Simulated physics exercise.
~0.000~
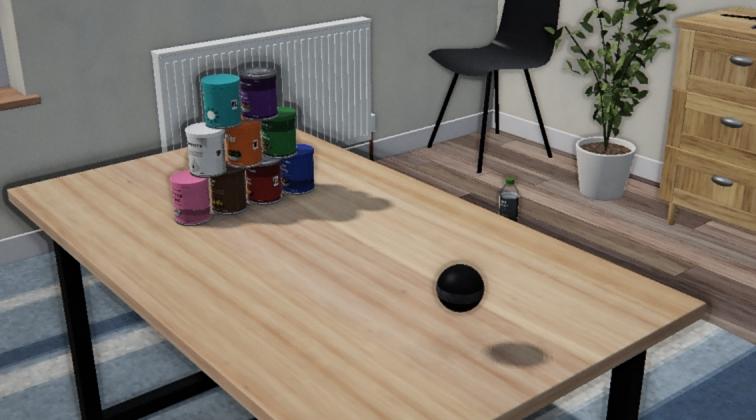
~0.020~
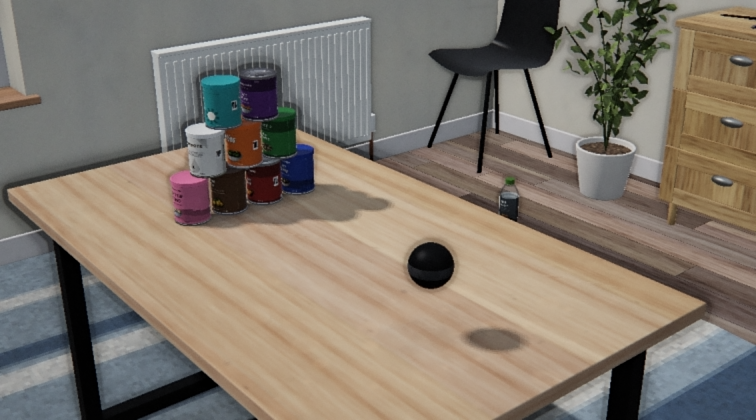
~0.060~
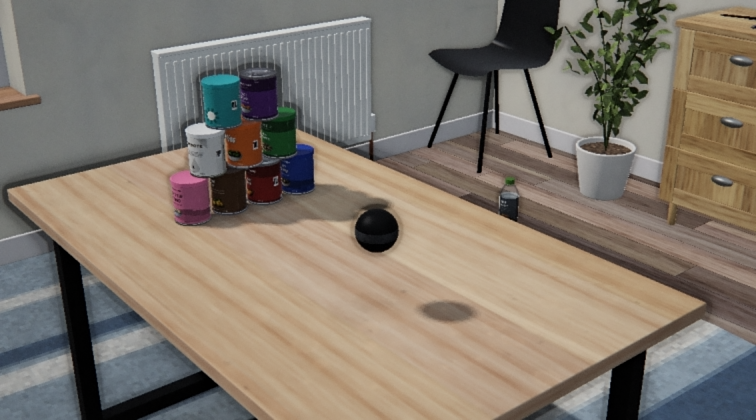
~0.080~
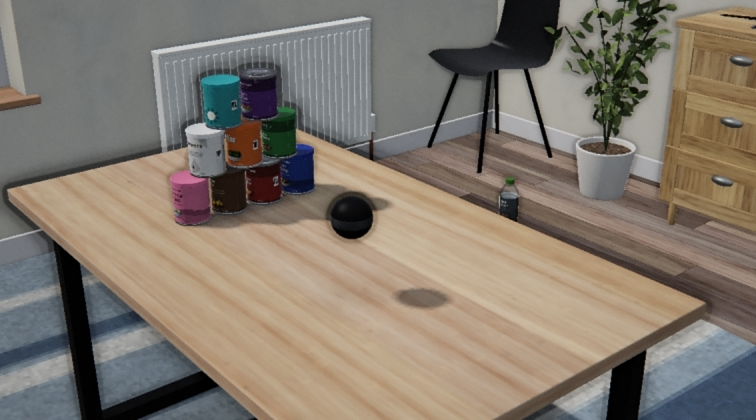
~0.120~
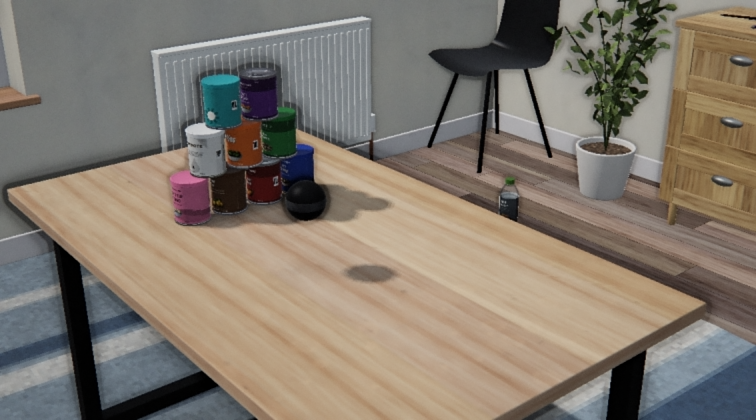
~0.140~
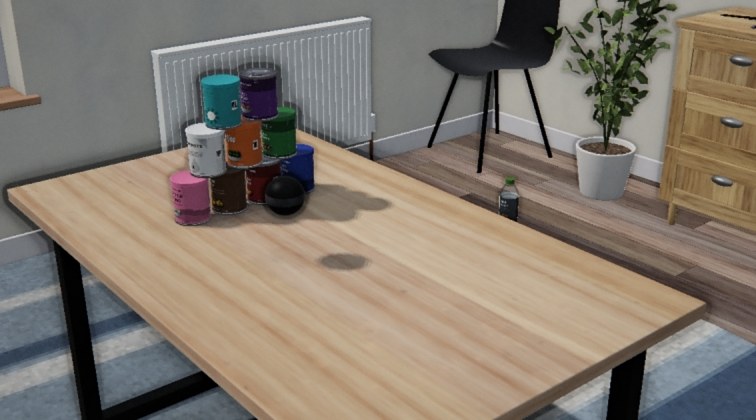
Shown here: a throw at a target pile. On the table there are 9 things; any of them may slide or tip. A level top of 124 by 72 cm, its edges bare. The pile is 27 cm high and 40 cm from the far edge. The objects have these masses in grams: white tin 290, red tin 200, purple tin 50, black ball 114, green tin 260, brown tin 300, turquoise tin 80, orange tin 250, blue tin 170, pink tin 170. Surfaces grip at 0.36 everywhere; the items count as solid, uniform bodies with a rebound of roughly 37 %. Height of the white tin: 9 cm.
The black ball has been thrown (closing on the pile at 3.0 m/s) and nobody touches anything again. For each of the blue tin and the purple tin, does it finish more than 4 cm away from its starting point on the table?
The blue tin: No; the purple tin: No.
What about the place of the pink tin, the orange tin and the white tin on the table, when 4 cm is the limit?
Note: Pink tin departs its position. Orange tin is left in place. White tin departs its position.
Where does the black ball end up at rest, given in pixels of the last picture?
At roughly (222, 211).
After 0.44 s, black ball near (220, 209); white tin leaning 54°; pink tin slid 16 cm; turquoise tin leaning 13°.
After 0.74 s, black ball near (221, 211); white tin on its side; turquoise tin on its side; pink tin slid 17 cm.
At rest (3.0 s), tipped over on the table, white tin and turquoise tin; not toppled but over 4 cm from the start, pink tin; the other 6 in place, give or take 4 cm. Seen from the same camera at the end, blue tin near (297, 169), purple tin near (259, 94).
